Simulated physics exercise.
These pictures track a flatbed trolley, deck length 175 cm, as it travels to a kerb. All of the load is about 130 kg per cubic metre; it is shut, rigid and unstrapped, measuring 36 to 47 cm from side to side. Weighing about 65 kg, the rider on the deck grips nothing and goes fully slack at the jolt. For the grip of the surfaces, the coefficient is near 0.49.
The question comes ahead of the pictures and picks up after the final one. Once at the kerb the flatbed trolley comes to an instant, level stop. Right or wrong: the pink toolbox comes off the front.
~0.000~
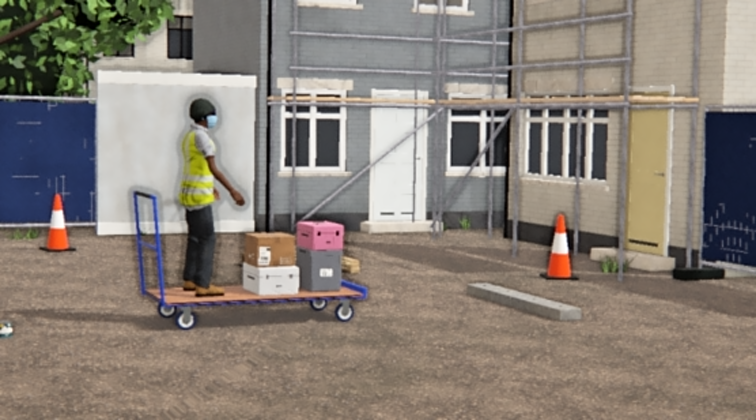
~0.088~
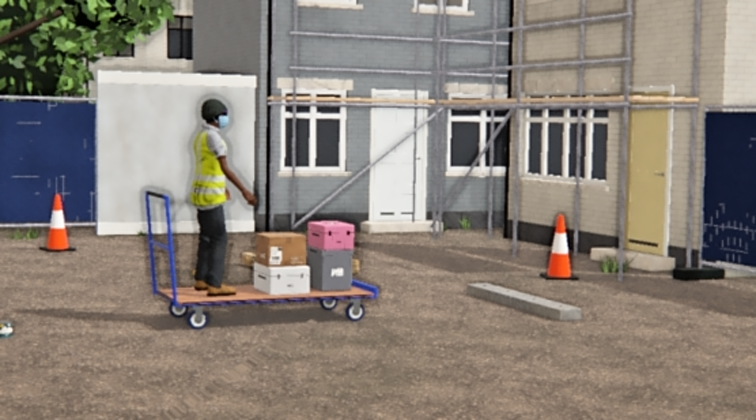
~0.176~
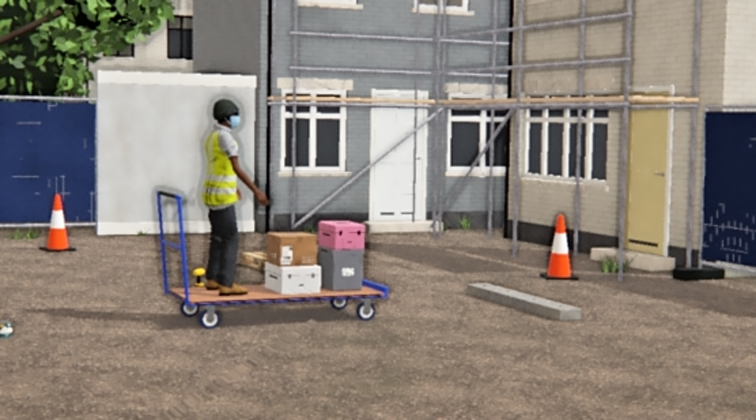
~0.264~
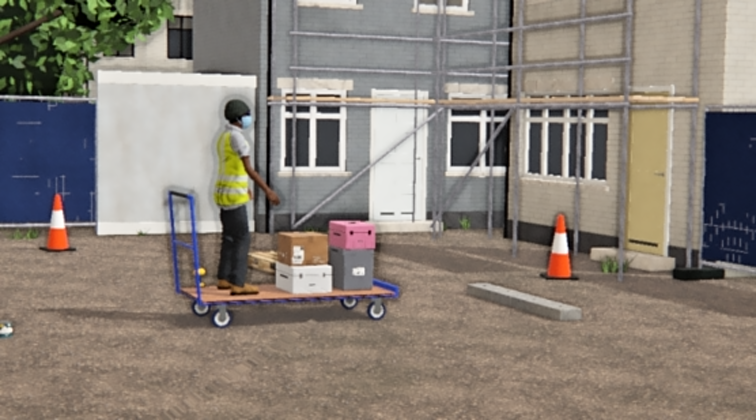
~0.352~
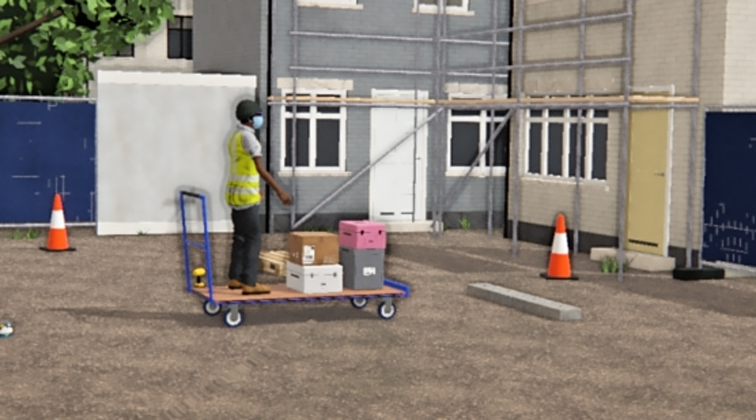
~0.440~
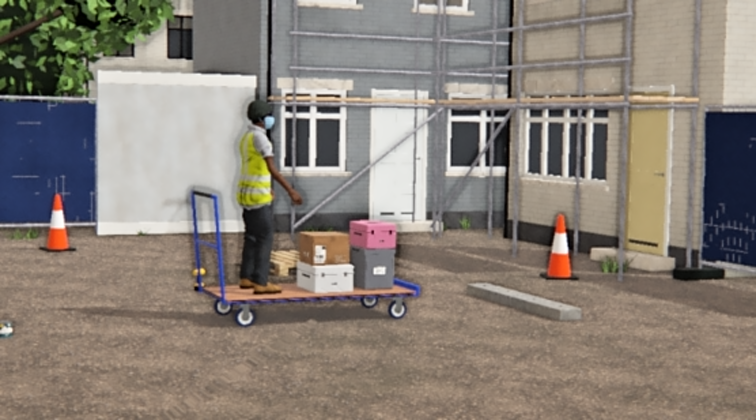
Wrong.
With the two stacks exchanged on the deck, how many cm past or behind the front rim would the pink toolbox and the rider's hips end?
After the swap, pink stops 50 cm short of the rim while the hips stop 120 cm short.
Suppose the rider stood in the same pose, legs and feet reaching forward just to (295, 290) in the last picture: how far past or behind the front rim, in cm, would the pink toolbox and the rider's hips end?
Pink 20 behind, hips 120 behind.
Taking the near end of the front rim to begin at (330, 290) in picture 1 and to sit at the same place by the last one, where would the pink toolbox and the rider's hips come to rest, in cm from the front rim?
Pink: 50 cm past; hips: 80 cm behind.
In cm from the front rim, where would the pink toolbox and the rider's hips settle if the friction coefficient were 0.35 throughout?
Then pink 0 behind, hips 120 behind.
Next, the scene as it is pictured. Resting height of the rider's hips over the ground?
They end up some 55 cm off the ground.
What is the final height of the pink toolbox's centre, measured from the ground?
Close to 75 cm above the ground.
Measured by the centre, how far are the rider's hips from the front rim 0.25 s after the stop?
Behind the rim, near 115 cm.
The wheels strike at 1.52 s.
After 1.77 s the pink toolbox is 14 cm behind the rim, tilted 0°, near (507, 232) in the last picture's view.
After 2.07 s the pink toolbox is 14 cm behind the rim, tilted 0°, near (507, 232) in the last picture's view.
After 2.52 s the pink toolbox is 14 cm behind the rim, tilted 0°, near (507, 232) in the last picture's view.
When all is still (2.9 s), nothing is past the rim; behind it, pink toolbox, white toolbox, grey tote, brown parcel and the rider's hips.
